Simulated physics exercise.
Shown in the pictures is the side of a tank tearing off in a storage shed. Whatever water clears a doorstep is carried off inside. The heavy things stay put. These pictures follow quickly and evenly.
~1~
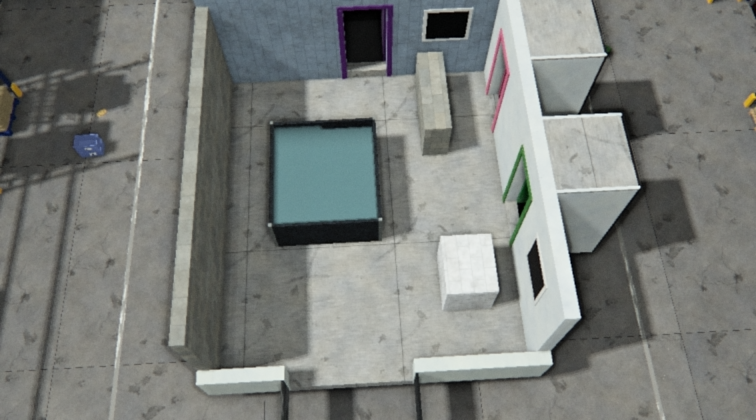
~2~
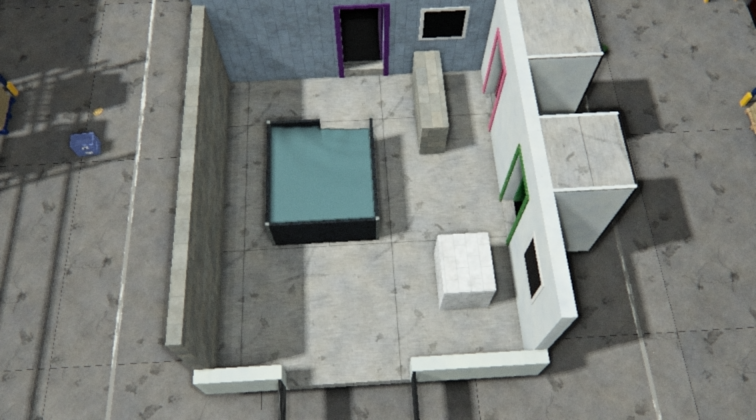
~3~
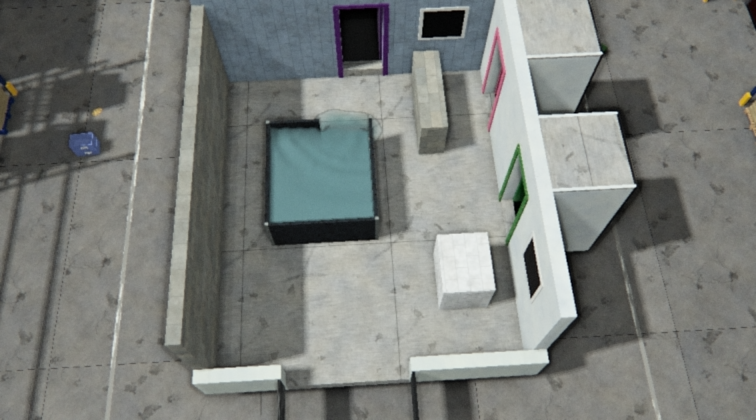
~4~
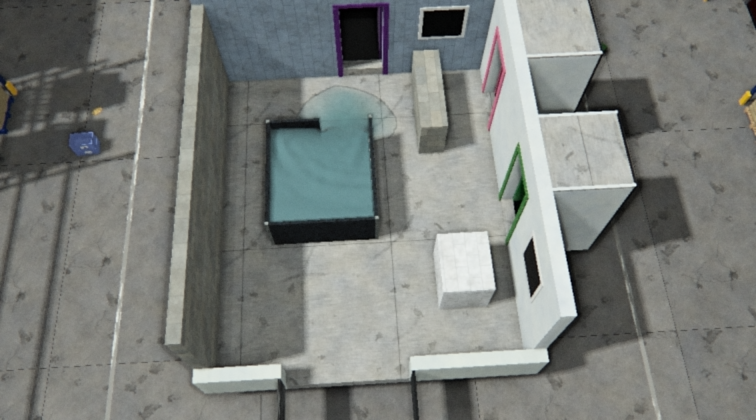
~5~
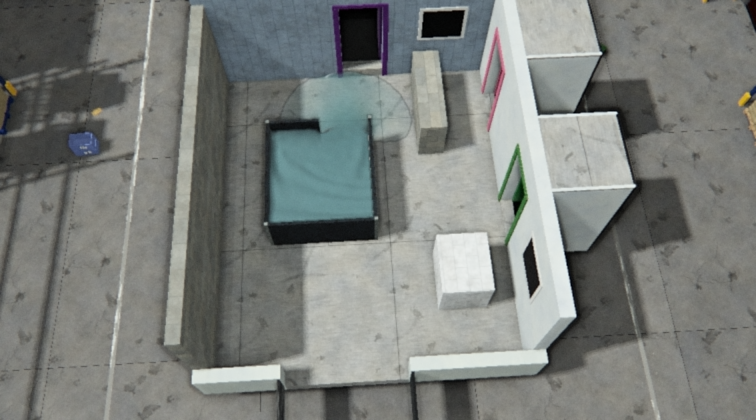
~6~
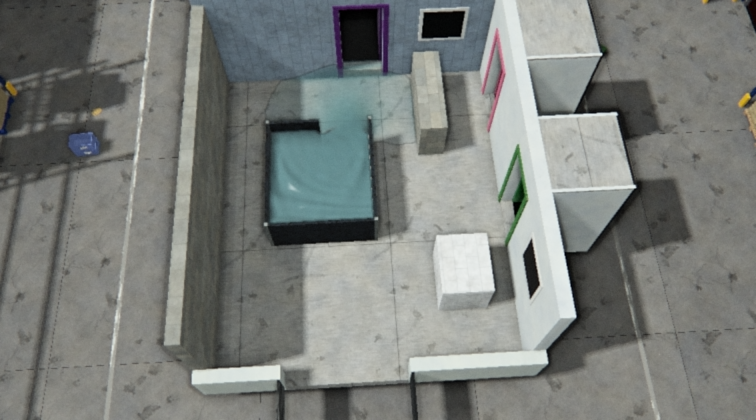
Teal water in a dark, square tank lay still, then broke out through a gap on the far side and spread in a widening, thinning sheet across the floor toward the purple-framed doorway.
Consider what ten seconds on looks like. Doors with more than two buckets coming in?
Pink door: Over two; purple door: Over two; green door: Two or fewer.
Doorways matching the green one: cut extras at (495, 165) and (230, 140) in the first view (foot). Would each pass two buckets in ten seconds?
The first door remains below the limit, while the second runs past the limit.
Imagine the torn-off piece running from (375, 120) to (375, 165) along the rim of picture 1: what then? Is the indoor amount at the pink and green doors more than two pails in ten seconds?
In brief, the pink door exceeds the mark and the green door exceeds the mark.
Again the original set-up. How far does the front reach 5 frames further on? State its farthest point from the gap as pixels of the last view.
My guess would be about (479, 73).
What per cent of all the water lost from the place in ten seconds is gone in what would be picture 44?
Close to 55 %.
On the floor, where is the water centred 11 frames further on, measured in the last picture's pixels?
Around pixel (333, 156) of the last picture.
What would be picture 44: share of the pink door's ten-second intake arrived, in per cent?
The figure is near 80 per cent.
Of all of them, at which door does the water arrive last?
Answer: The green-painted one.
A moment on, water covers 20 % of the floor; the pink door not reached, the purple door far over two buckets in, the green door not reached.
Next, water covers 30 % of the floor; the pink door under two buckets in, the purple door far over two buckets in, the green door not reached.
Then, water covers 60 % of the floor; the pink door over two buckets in, the purple door far over two buckets in, the green door wet at the sill, nothing in.
Later, water covers 90 % of the floor; the pink door over two buckets in, the purple door far over two buckets in, the green door wet at the sill, nothing in.
In the end, water covers 100 % of the floor; the pink door far over two buckets in, the purple door far over two buckets in, the green door wet at the sill, nothing in.
